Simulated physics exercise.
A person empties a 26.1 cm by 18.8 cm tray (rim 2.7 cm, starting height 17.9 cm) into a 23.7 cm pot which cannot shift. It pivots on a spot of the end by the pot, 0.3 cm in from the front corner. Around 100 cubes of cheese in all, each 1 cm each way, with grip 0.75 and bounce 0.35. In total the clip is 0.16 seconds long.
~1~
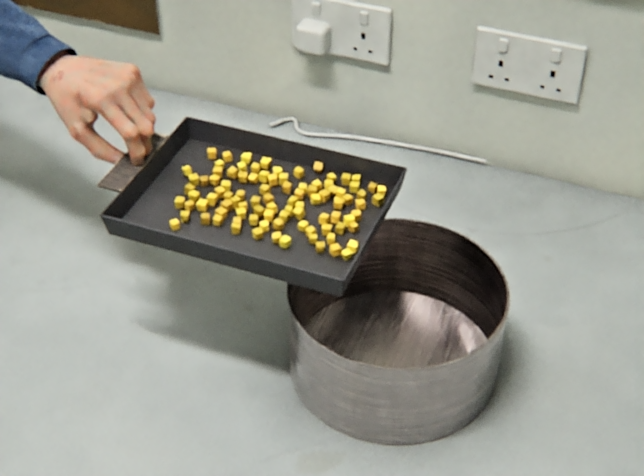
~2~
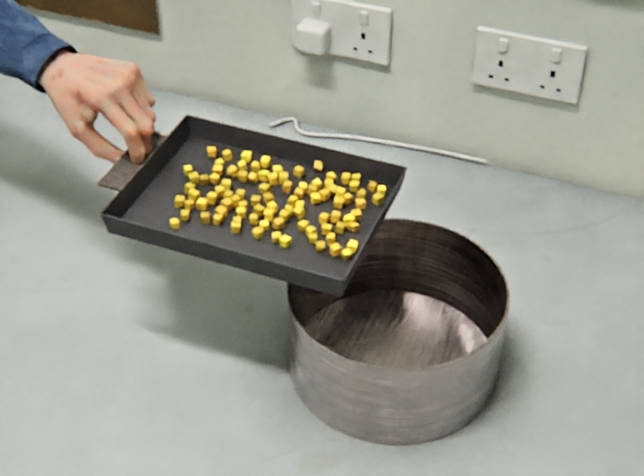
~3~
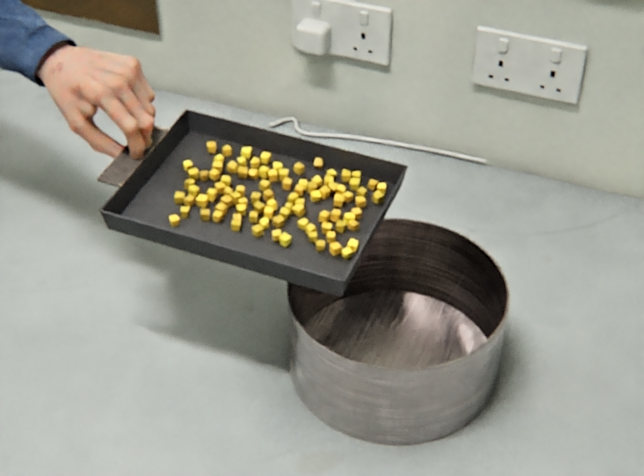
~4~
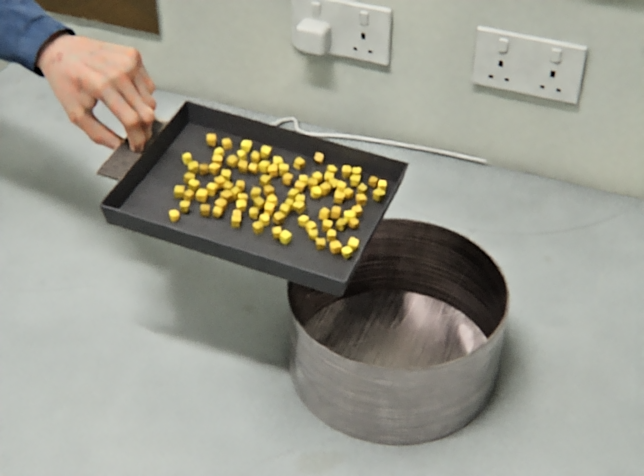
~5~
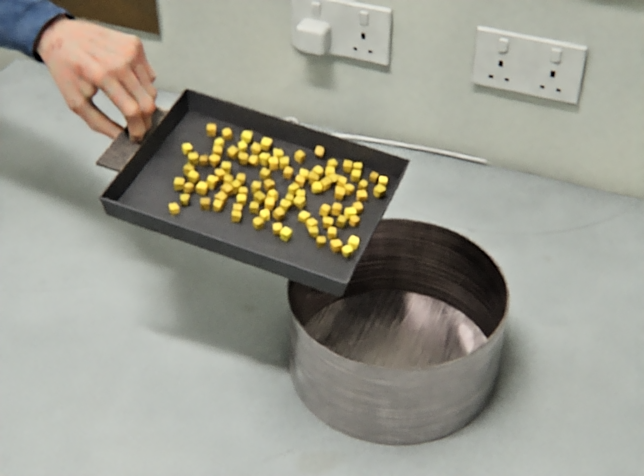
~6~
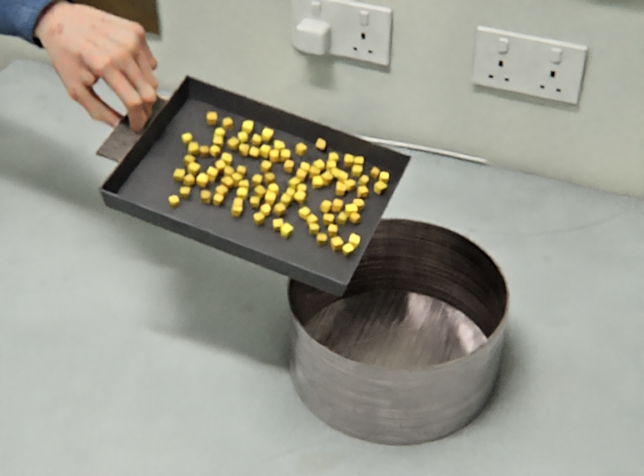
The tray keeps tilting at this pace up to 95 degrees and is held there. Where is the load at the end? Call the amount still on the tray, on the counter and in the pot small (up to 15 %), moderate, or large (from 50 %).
At the end, left on the tray: Small, counter: Large, pot: Moderate.
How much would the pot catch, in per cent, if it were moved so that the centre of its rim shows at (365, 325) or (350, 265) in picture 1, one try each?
85 % and 0 %.
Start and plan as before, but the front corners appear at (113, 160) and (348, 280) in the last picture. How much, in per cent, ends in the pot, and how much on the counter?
Per cent by place - pot 95, counter 5.
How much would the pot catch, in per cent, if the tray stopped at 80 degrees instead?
10 %.
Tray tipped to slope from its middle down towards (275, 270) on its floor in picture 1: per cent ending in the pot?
0 %.
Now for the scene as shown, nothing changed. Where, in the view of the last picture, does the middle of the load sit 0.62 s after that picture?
At that moment the load's centre is around (362, 279).
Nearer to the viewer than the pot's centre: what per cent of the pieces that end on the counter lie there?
100 %.
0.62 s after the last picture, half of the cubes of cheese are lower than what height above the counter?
The halfway mark is near 22 cm.
Then, 0.37 s after the last picture, tilt 52 degrees; the tray holds 100 %, the pot 0 %.
Then, 0.62 s after the last picture, tilt 79 degrees; the tray holds 85 %, the pot 0 %.
Then, 0.97 s after the last picture, tilt 95 degrees; the tray holds 20 %, the pot 20 %.
In the end, tray 0 %, counter 75 %, pot 25 %.
